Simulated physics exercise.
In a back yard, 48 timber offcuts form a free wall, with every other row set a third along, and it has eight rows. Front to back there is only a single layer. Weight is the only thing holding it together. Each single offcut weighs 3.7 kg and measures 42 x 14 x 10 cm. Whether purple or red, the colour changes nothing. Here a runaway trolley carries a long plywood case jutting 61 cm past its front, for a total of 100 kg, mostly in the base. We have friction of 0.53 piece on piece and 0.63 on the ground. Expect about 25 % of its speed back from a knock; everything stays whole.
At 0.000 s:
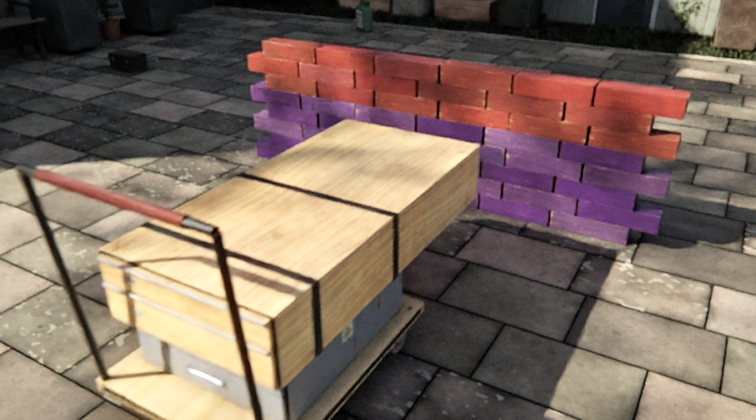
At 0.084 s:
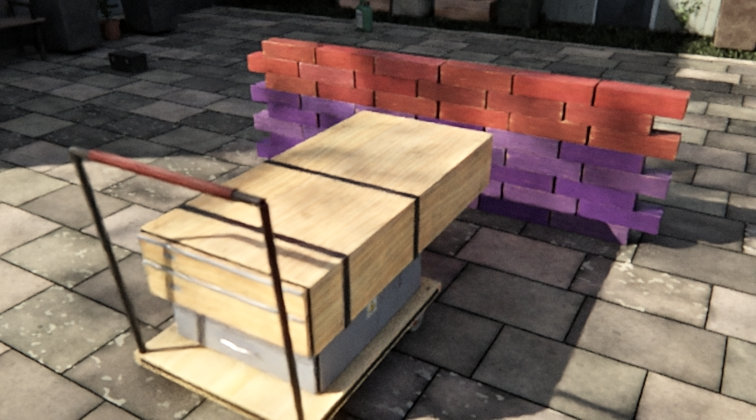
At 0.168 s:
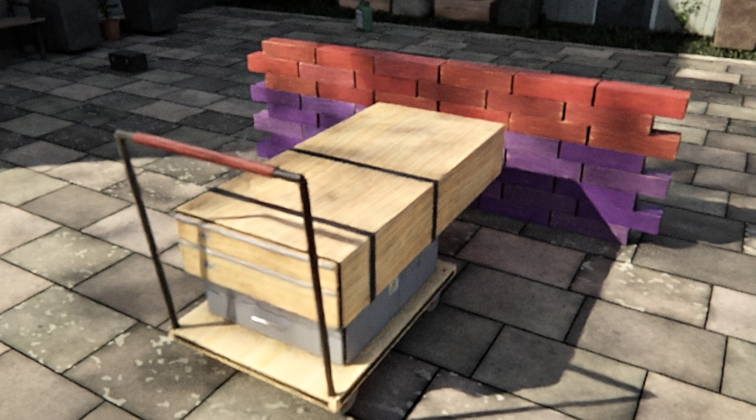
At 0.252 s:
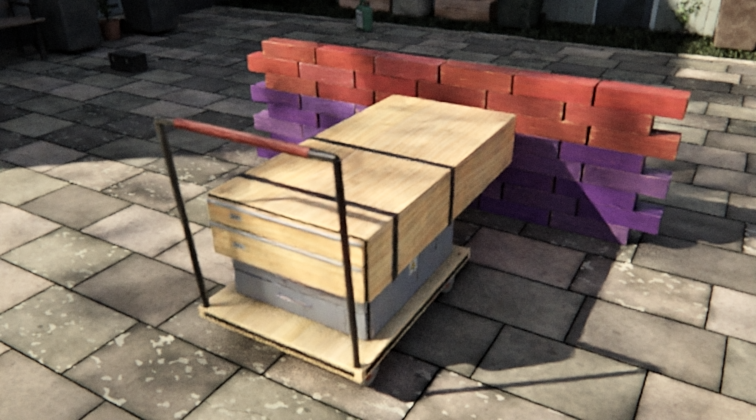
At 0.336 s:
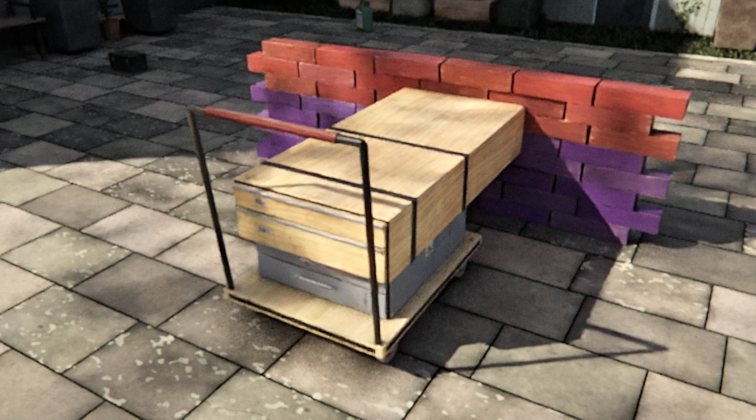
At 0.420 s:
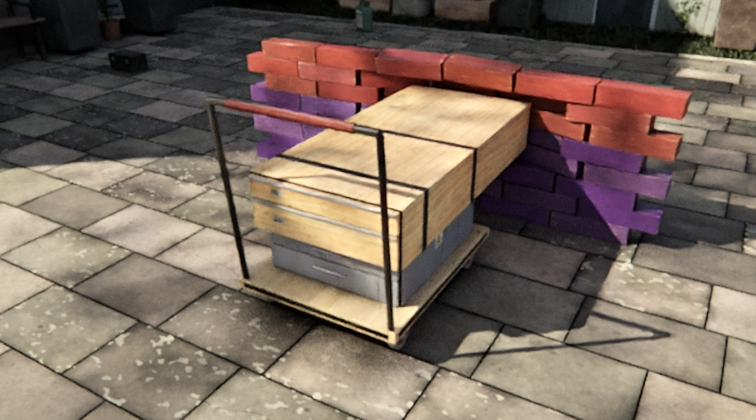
In a paved yard, a trolley strapped with long timber boxes rolling up to a red and purple block wall and nudging some blocks.
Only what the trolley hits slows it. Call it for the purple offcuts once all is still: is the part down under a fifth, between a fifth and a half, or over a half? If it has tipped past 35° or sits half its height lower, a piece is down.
Down part: Between a fifth and a half.
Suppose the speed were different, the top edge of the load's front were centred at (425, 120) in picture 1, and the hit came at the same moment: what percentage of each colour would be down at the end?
You'd end up with purple at 50 per cent down and red at 100 per cent.
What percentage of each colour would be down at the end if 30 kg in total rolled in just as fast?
Colour by colour that makes purple 30, red 90 percent.
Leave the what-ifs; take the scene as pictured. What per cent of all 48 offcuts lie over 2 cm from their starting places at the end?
The shifted ones make up 65 per cent.
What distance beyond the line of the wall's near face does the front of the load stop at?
75 cm.
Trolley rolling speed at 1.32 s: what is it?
Its speed is around 0.1 m/s.
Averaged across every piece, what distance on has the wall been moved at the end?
On average the pieces move some 35 cm.
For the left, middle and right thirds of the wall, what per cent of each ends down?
Per cent - left 20, middle 80, right 60.
Around 0.60 s, load 30 cm past the wall's line, still rolling; 4 of the 30 purple offcuts down (9 of 48 in all colours); top purple offcut unmoved; top red offcut tipped 14°.
Around 0.90 s, load 57 cm past the wall's line, still rolling; 8 of the 30 purple offcuts down (24 of 48 in all colours); top purple offcut unmoved; top red offcut tipped 29°, 7 cm lower.
Around 1.32 s, load 77 cm past the wall's line, still rolling; 9 of the 30 purple offcuts down (25 of 48 in all colours); top purple offcut unmoved; top red offcut upside down.
Finally (4.5 s), load 77 cm past the wall's line, stopped; 10 of the 30 purple offcuts down (26 of 48 in all colours); top purple offcut unmoved; top red offcut upside down. That is 33 per cent. Seen by the last camera, middles, top purple offcut near (281, 95), top red offcut near (425, 123).
